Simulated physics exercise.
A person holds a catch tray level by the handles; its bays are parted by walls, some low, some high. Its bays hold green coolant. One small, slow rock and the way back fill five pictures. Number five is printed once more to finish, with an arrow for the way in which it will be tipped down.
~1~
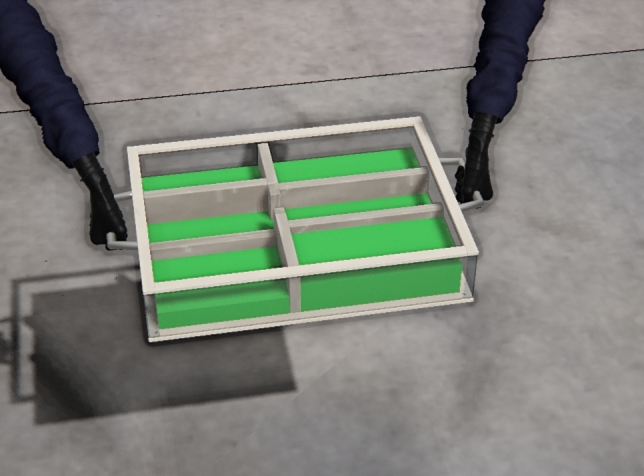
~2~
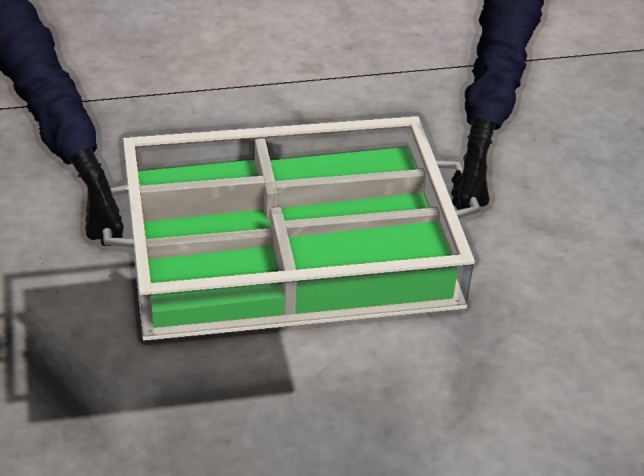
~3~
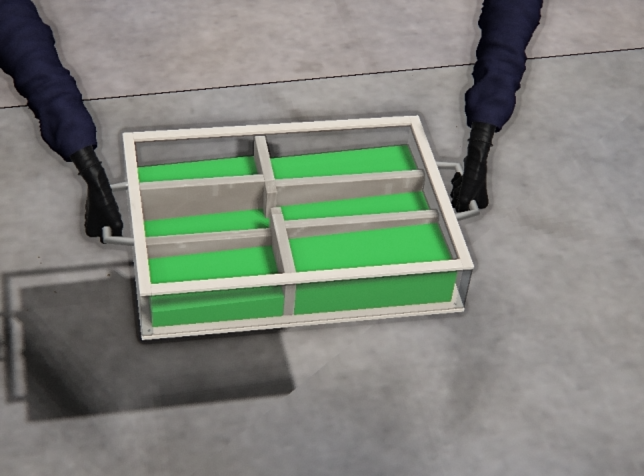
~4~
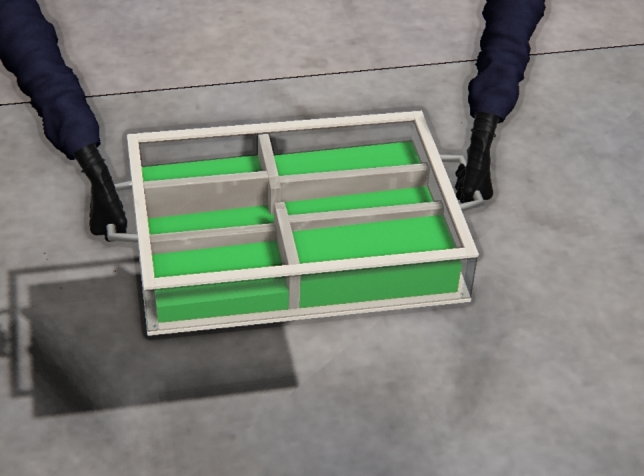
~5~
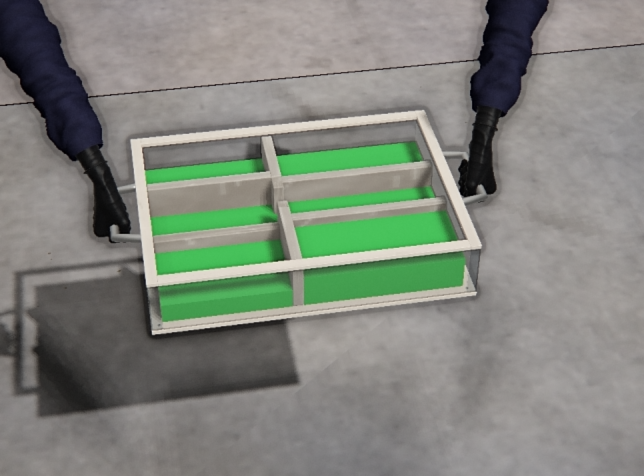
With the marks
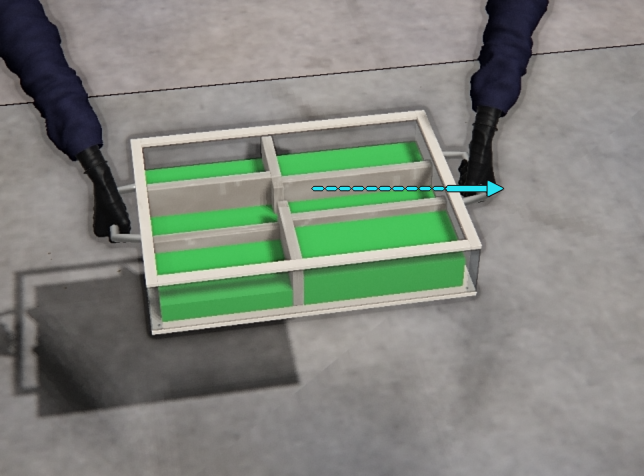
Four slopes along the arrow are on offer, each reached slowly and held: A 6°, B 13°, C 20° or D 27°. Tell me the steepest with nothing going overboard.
Take B.
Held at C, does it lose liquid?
Yes, it does.
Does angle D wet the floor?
Yes, it does.
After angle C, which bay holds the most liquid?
It is the front right one.
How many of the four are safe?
Two.
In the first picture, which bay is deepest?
That is the front right bay.
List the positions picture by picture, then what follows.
In the first frame, the tray is level; deepest in the front right bay, at (371, 248), shallowest in the centre right.
In the second frame, tipped about 3° down to the front right; no wall is crossed.
In the third frame, tipped about 6° down to the front right; no wall is crossed.
In the fourth frame, tipped about 3° down to the front right; no wall is crossed.
In the fifth frame, the tray is level; deepest in the front right bay, at (374, 242), shallowest in the centre left.
The arrow ends at (497, 188).
With A, nothing spills; the front right bay holds the most.
With B, nothing spills; the front right bay holds the most.
With C, about 11 % goes over the rim.
With D, about 35 % goes over the rim.
